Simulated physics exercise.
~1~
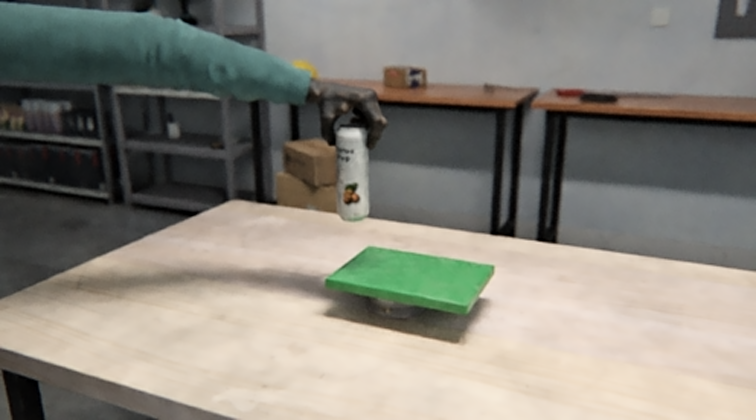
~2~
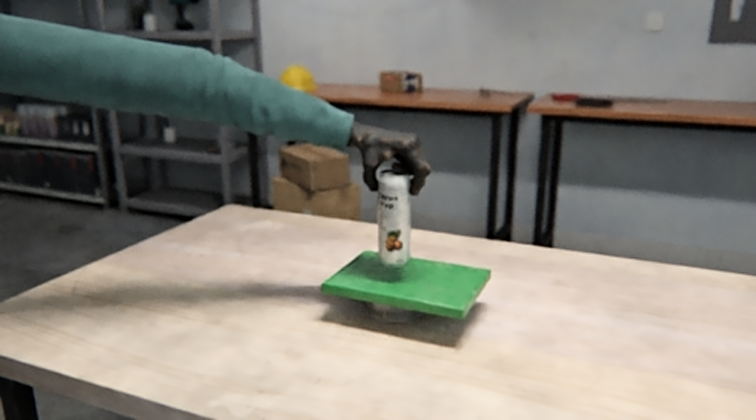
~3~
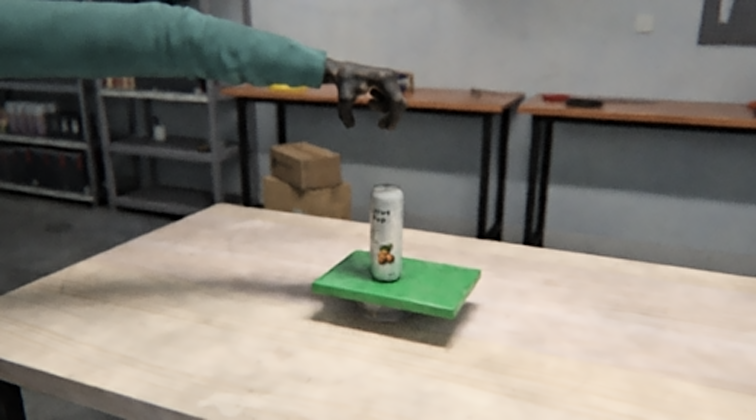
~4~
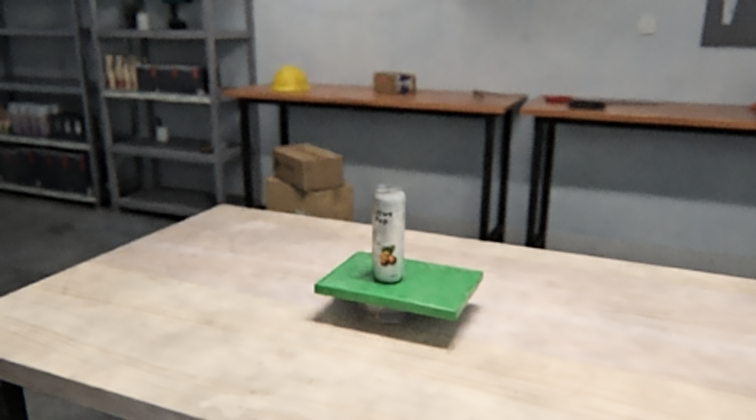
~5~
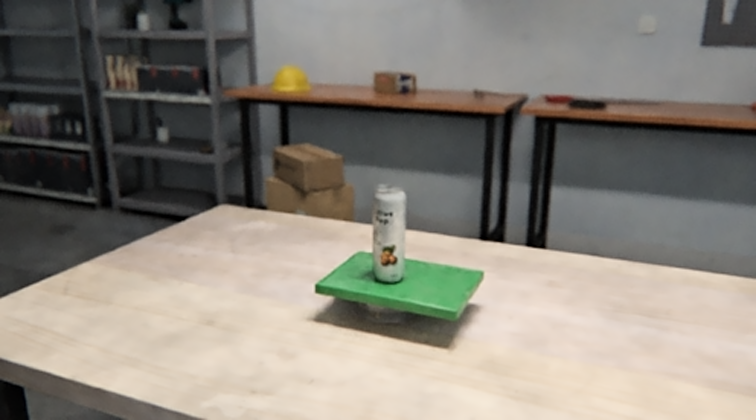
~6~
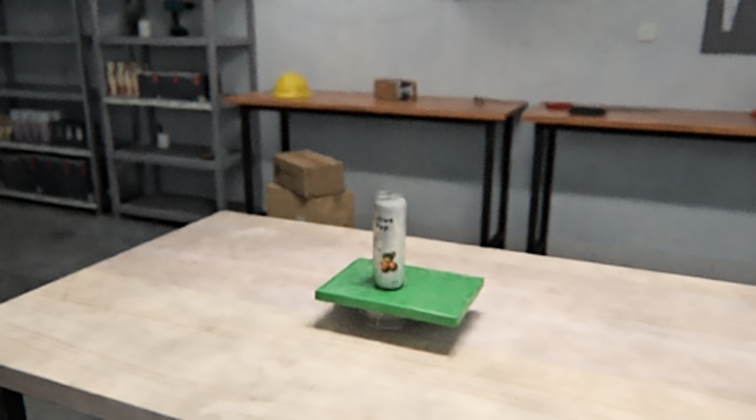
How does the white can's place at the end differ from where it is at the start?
At the start the white can is held in the air above the green lid. By the end it is lower and slightly to the right, standing upright on the lid with no hand on it.
